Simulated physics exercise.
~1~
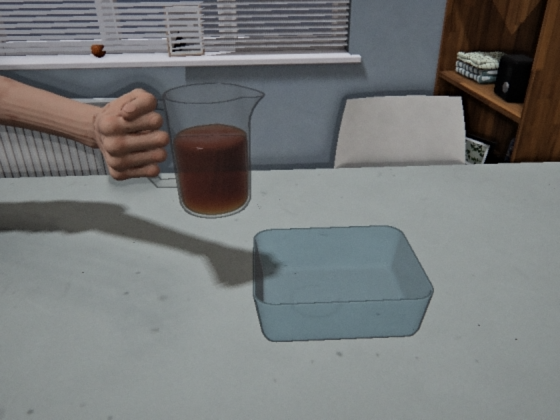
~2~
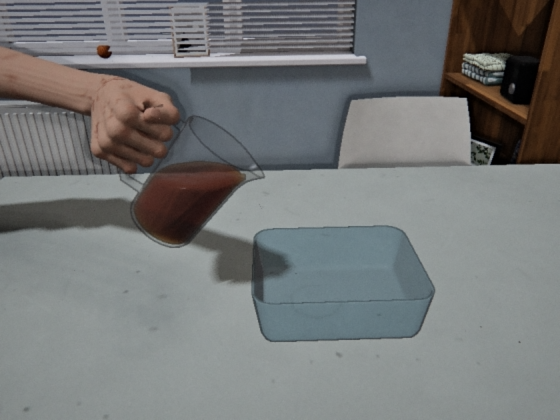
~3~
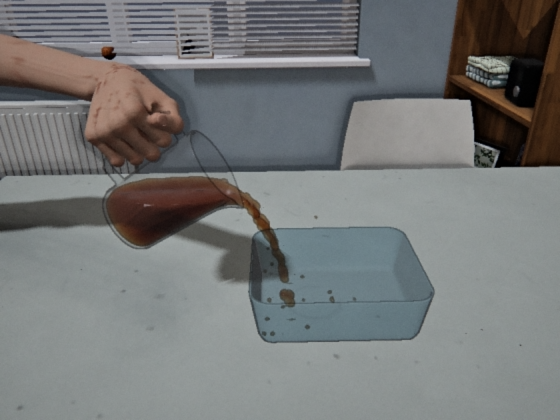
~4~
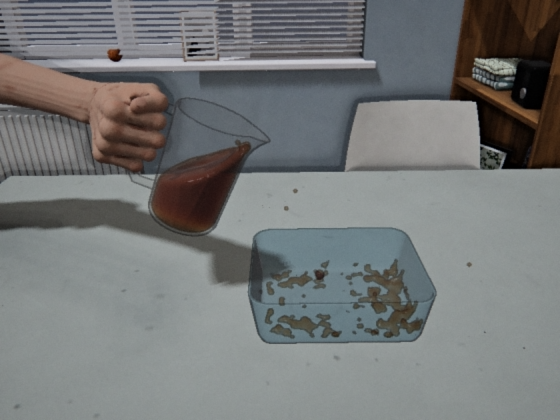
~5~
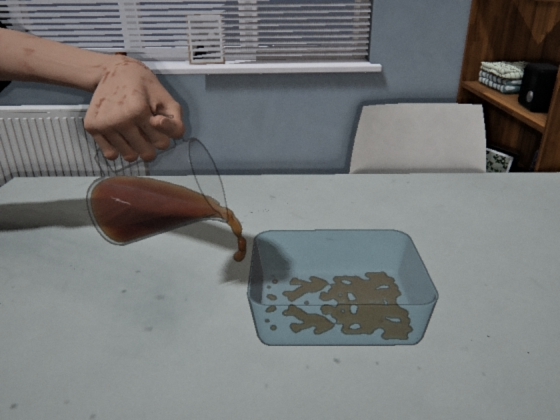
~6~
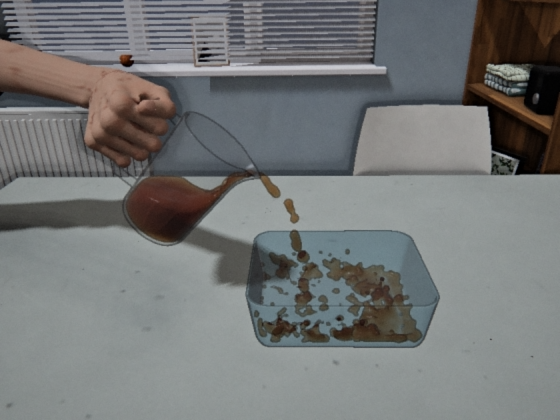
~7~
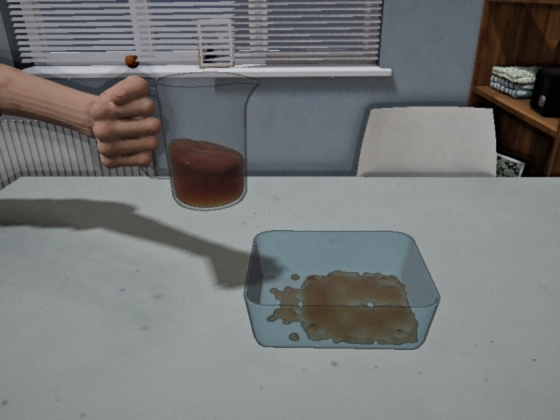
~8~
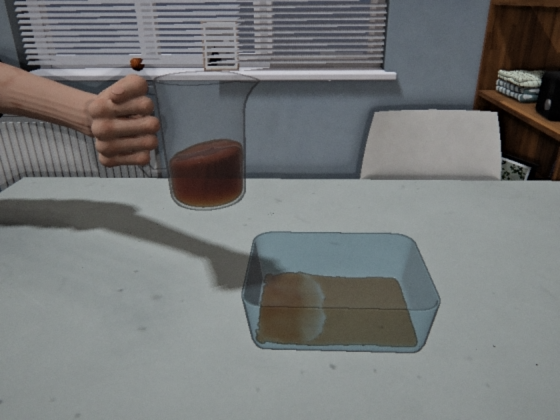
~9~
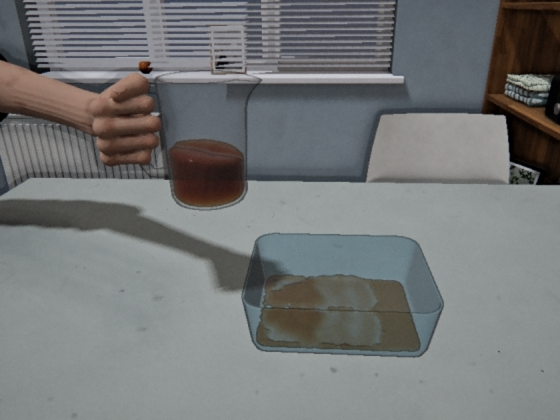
At a pale table in a room with a window and a chair, a hand tilts a clear pitcher of reddish-brown tea and pours twice into a glassy blue oven dish, then holds the pitcher upright, still partly full, as a shallow brown layer settles in the dish.
